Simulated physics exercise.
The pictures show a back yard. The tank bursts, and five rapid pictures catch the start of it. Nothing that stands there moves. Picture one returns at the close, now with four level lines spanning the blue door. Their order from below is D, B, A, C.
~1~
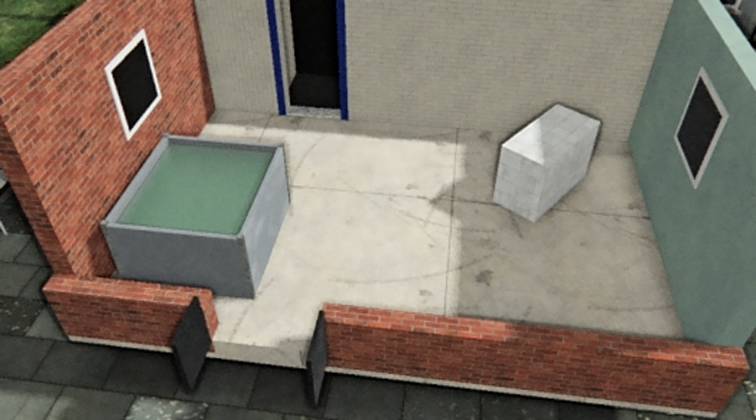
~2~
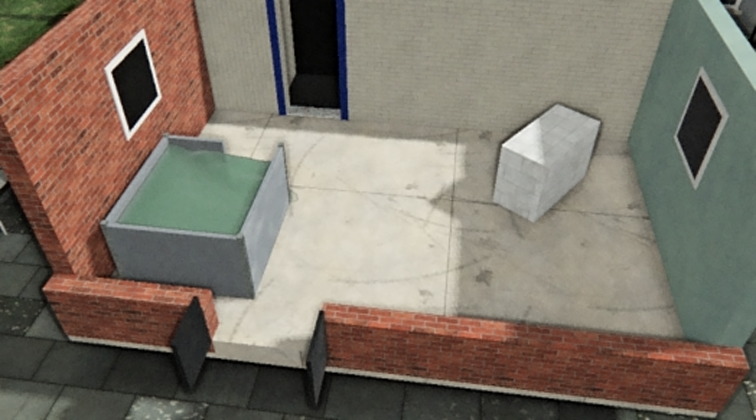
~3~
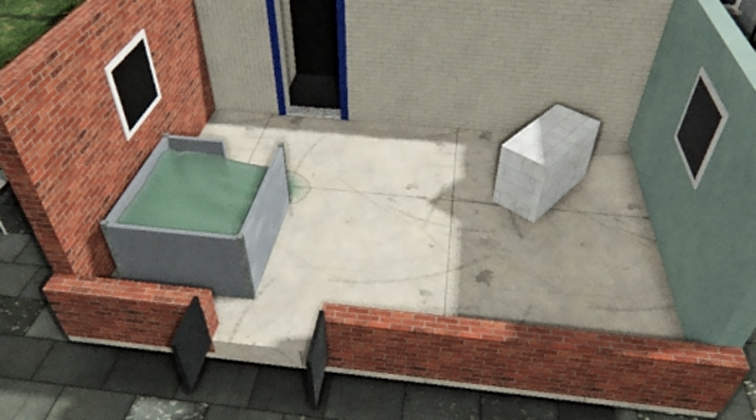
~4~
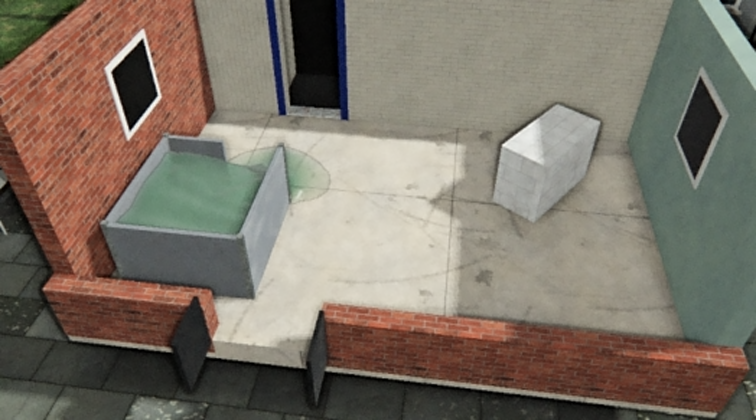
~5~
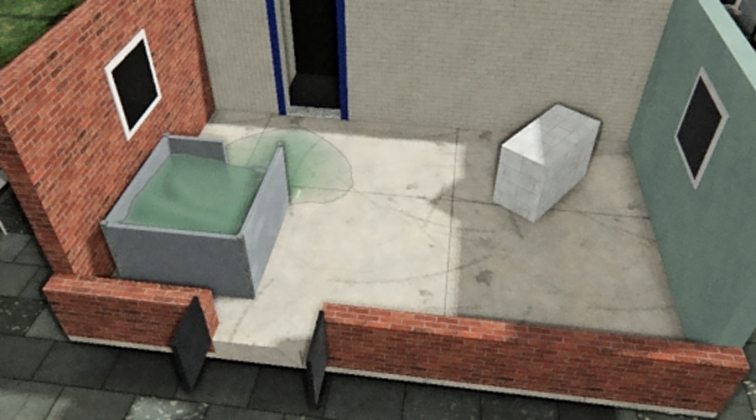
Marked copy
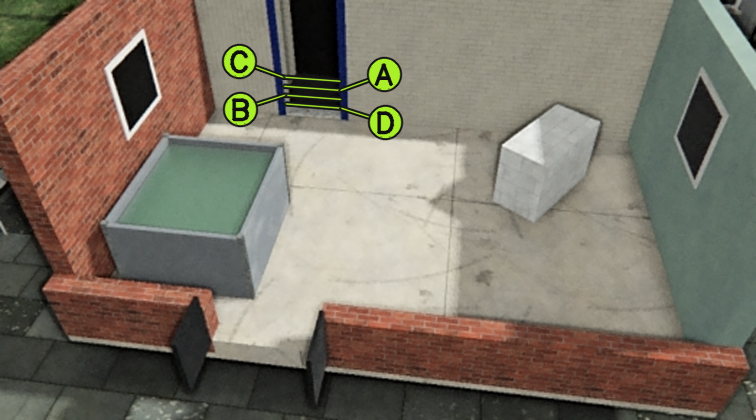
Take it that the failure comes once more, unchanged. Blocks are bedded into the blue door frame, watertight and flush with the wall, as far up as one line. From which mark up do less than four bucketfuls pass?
The answer is height B.
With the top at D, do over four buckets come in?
Yes.
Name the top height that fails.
The answer is D.
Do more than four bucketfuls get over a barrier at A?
No.
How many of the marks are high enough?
Three of the four.
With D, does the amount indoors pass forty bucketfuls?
No.
On the marked copy, A at (312, 88); B at (312, 97); C at (311, 79); D at (313, 106); from the bottom up D, B, A, C.
With A, nothing gets over.
With B, a splash gets over, under a bucket.
With C, nothing gets over.
With D, about 14 bucketfuls get in.
